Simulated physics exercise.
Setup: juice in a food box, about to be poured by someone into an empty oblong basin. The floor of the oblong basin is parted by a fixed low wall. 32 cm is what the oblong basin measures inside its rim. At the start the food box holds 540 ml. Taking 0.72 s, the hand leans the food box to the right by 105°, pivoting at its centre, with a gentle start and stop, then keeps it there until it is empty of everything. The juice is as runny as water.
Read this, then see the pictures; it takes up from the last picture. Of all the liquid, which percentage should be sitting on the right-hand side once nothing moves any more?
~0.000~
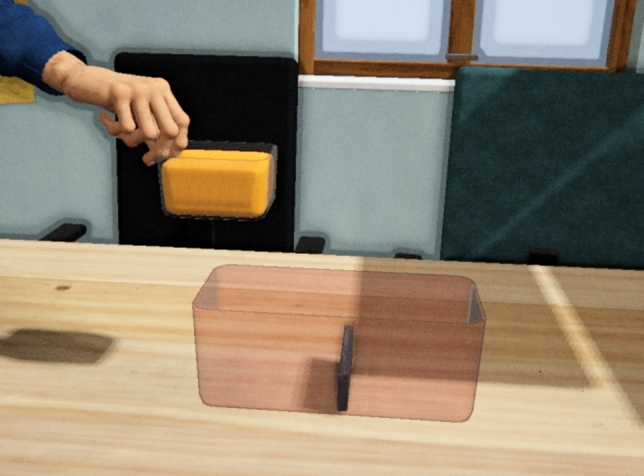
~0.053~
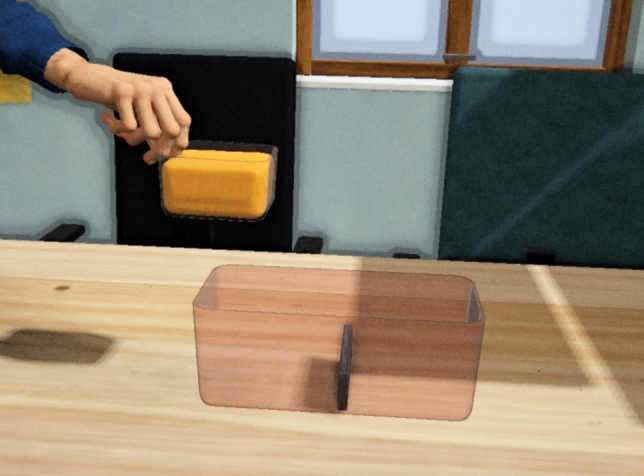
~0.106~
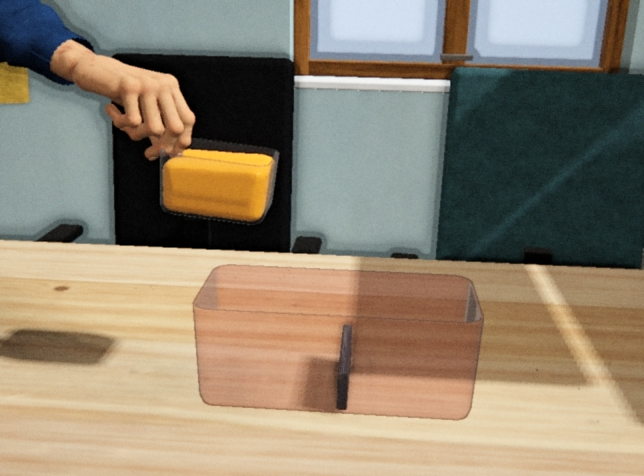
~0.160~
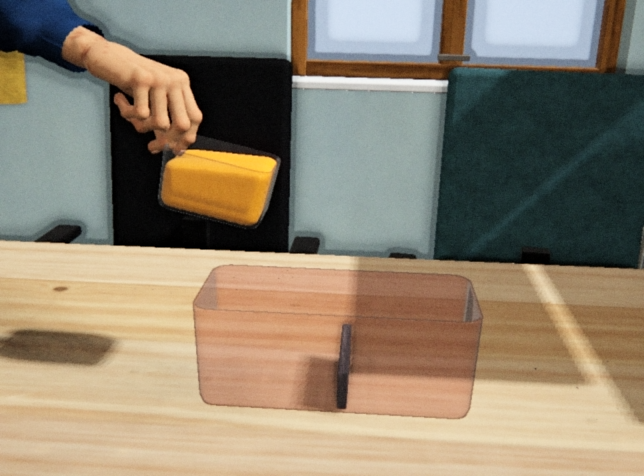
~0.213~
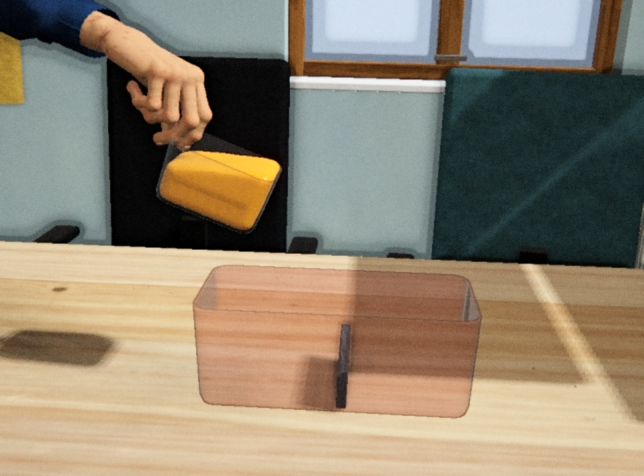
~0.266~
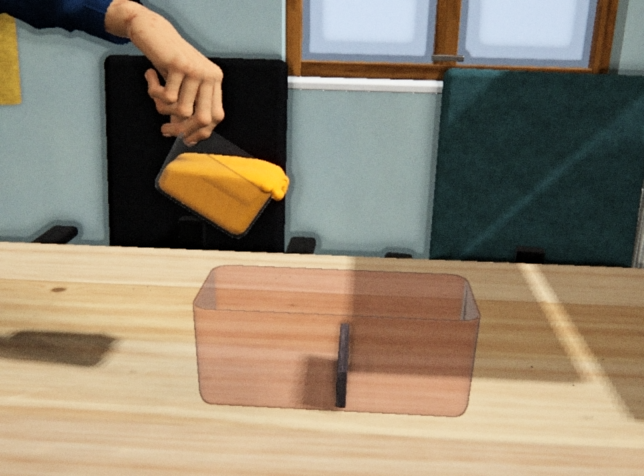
Around 14 per cent should be sitting there.
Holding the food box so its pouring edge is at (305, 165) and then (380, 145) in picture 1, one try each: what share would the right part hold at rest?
I'd expect close to 65 per cent and then close to 95 per cent.
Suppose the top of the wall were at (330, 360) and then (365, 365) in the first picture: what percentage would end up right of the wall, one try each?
Try 1: 55 %; try 2: 15 %.
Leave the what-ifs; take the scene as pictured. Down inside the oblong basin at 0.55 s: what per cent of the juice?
The basin holds roughly 38 in a hundred parts at that moment.
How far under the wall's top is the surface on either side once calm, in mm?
Left side: Around 28 mm. Right side: Around 46 mm.
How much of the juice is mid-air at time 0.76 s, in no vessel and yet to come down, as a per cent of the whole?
Estimate: Around 5 per cent.
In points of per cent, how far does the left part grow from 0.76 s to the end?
Roughly 6 percent.
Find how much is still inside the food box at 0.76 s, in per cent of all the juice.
Near 4 in a hundred.
By 0.55 s the tilt is 92° and 23 per cent is still to pour, 32 is left of the wall and 6 right of it.
By 0.76 s the tilt is 105° and 4 per cent is still to pour, 78 is left of the wall and 12 right of it.
By 0.98 s the tilt is 105° and 0 per cent is still to pour, 83 is left of the wall and 14 right of it.
By 1.22 s the tilt is 105° and 0 per cent is still to pour, 84 is left of the wall and 14 right of it.
At rest 84 per cent lies left of the wall, 14 right of it and 2 outside.
